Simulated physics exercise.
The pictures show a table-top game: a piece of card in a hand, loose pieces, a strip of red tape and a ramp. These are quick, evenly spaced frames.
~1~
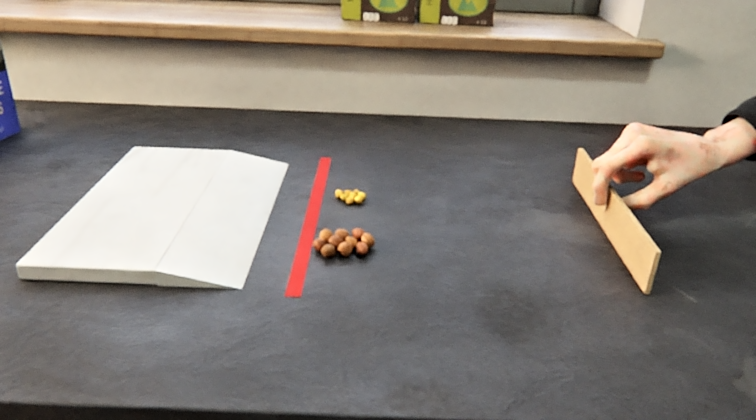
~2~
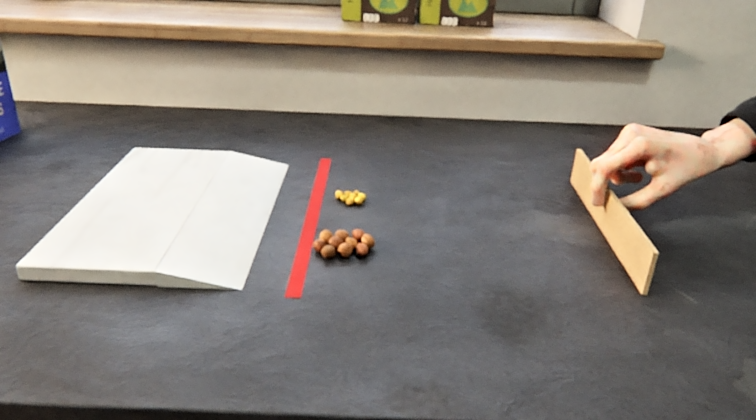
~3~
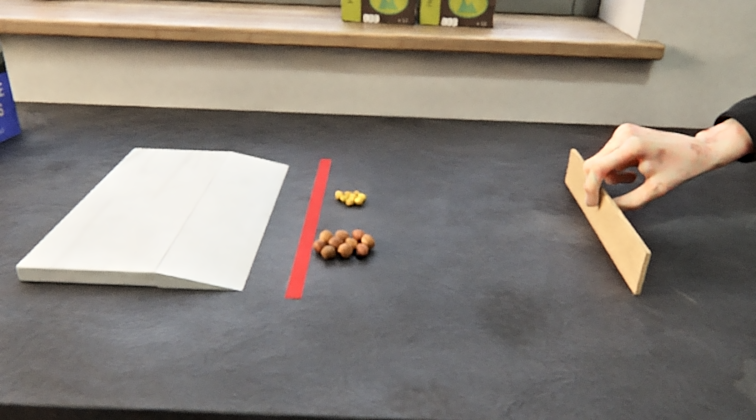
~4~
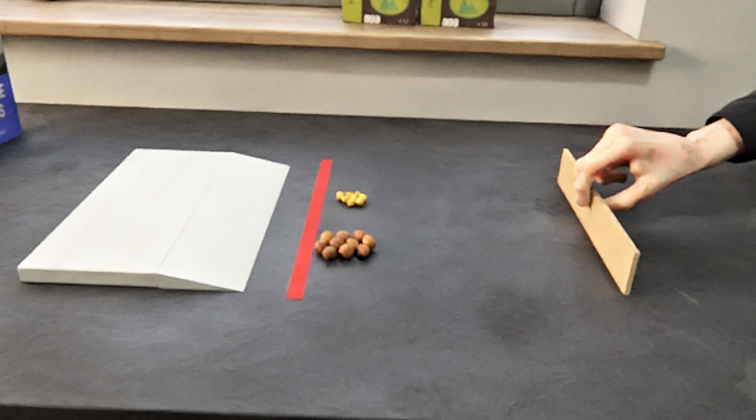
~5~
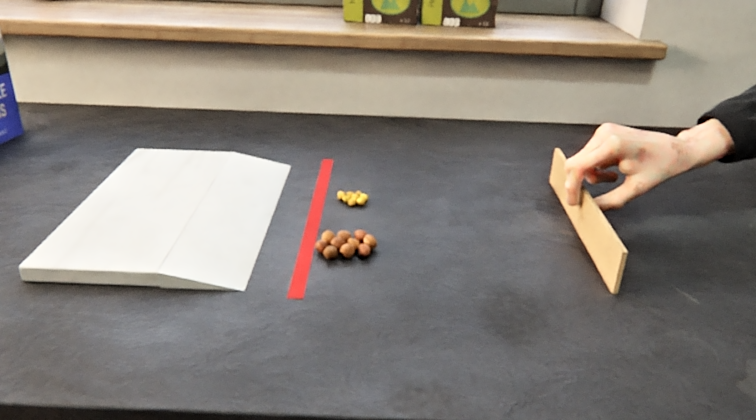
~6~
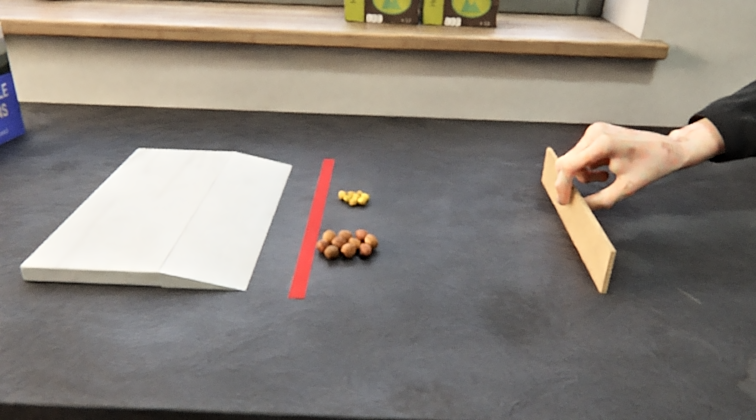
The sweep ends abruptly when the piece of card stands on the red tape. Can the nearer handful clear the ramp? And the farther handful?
The nearer handful does not make it up; the farther handful does not make it up.
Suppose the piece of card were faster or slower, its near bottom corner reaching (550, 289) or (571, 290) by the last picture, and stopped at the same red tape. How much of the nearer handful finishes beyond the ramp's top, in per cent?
Roughly 0 per cent, and 0 per cent.
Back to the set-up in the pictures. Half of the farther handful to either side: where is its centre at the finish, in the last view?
Near (295, 196).
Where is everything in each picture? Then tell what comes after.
Piece of card at (646, 262), at rest; red tape at (325, 163); top of the ramp at (162, 260); nearer handful at (335, 243), a few hazelnuts; farther handful at (353, 197), a few puffed corn balls, in the first frame.
Piece of card at (644, 263); farther handful at (353, 198), in the second frame.
Piece of card at (636, 263); nearer handful at (336, 244), in the third frame.
Piece of card at (626, 263); farther handful at (354, 199), in the fourth frame.
Piece of card at (614, 262); nearer handful at (338, 245), in the fifth frame.
Piece of card at (603, 261); red tape at (328, 164); top of the ramp at (166, 261); nearer handful at (339, 244); farther handful at (357, 198), in the sixth frame.
Then, 0.74 s past the last view, piece of card still moving, near (438, 185); nearer handful all short of the ramp; farther handful all short of the ramp.
Then, 1.50 s past the last view, piece of card stopped at the red tape; nearer handful all short of the ramp; farther handful all short of the ramp.
Finally, piece of card stopped at the red tape; nearer handful none past the top, all short of the ramp; farther handful none past the top, all short of the ramp.
